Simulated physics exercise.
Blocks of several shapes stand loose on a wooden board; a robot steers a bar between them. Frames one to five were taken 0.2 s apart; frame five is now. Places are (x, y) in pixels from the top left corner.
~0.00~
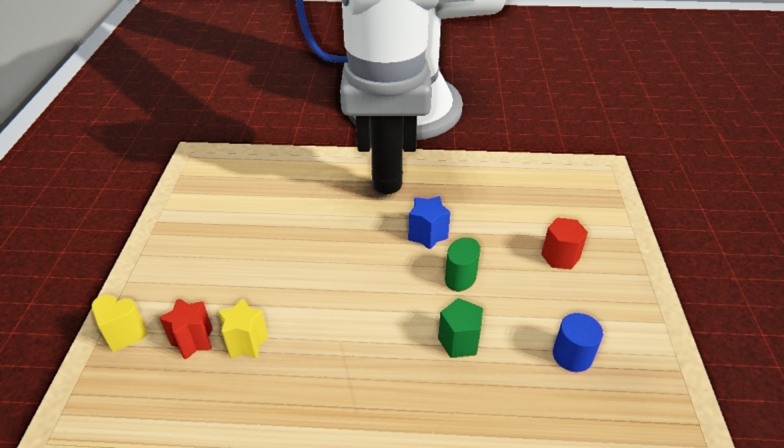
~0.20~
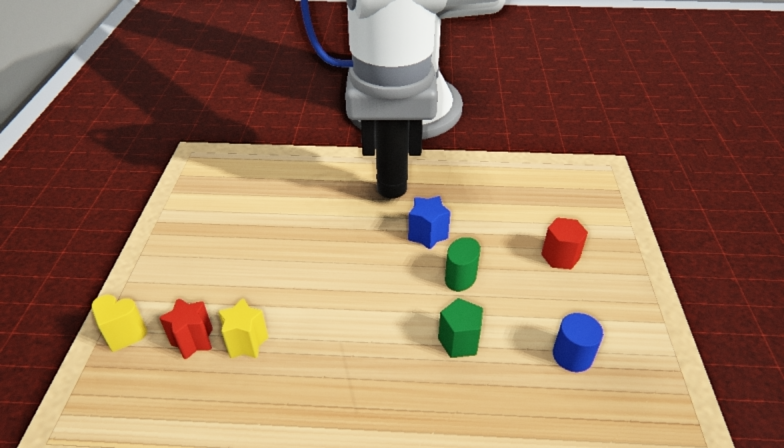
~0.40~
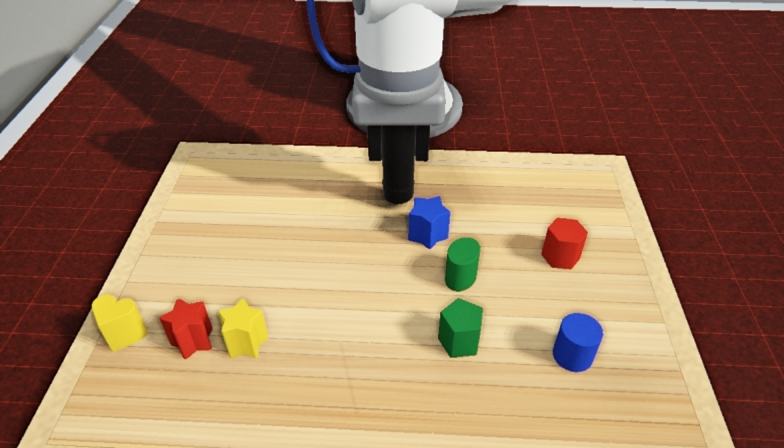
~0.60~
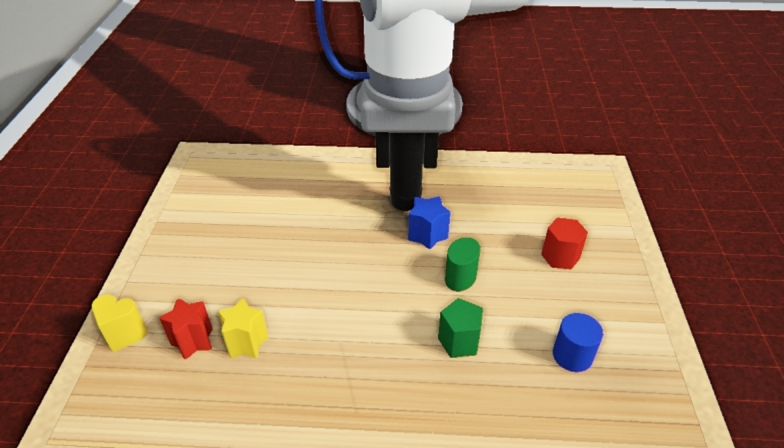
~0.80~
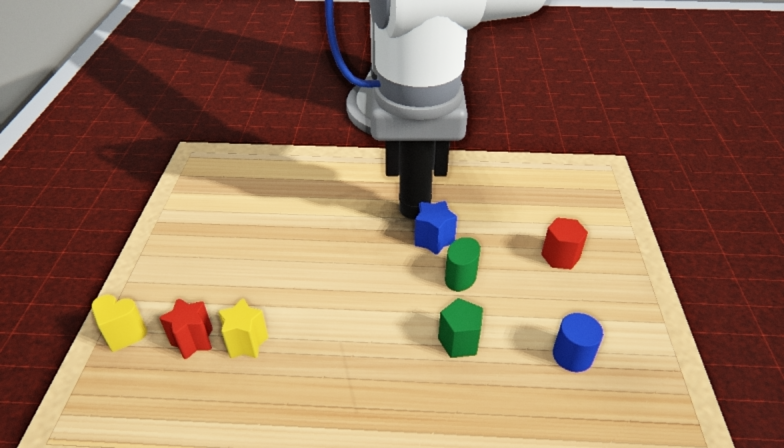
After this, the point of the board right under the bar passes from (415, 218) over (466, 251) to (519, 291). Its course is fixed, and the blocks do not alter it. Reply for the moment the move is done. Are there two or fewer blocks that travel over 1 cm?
Final answer: No.
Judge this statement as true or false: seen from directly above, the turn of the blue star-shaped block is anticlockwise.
Answer: False.
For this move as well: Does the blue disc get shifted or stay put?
Still in place.
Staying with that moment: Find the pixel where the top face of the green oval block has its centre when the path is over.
I think it will end close to (480, 303).
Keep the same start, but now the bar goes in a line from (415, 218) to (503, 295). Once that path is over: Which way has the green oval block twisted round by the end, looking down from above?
Seen from overhead, it turns clockwise.
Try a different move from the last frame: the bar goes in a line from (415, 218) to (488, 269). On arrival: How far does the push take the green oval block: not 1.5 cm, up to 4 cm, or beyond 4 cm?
The displacement of the green oval block is above 4 cm.
On the path given first. One third of the way, bar at (450, 232); blue star-shaped block at (465, 240), turned 25° clockwise; green oval block at (475, 266), turned 15° anticlockwise.
Two thirds of the way, bar at (486, 255); blue star-shaped block at (492, 266), turned 55° clockwise; green five-sided block at (461, 319); green oval block at (482, 292), turned 20° clockwise.
At the end, bar at (521, 283); blue star-shaped block at (514, 289), turned 100° clockwise; green five-sided block at (453, 326); green oval block at (480, 303), turned 55° clockwise; red hexagonal block still; blue disc still.
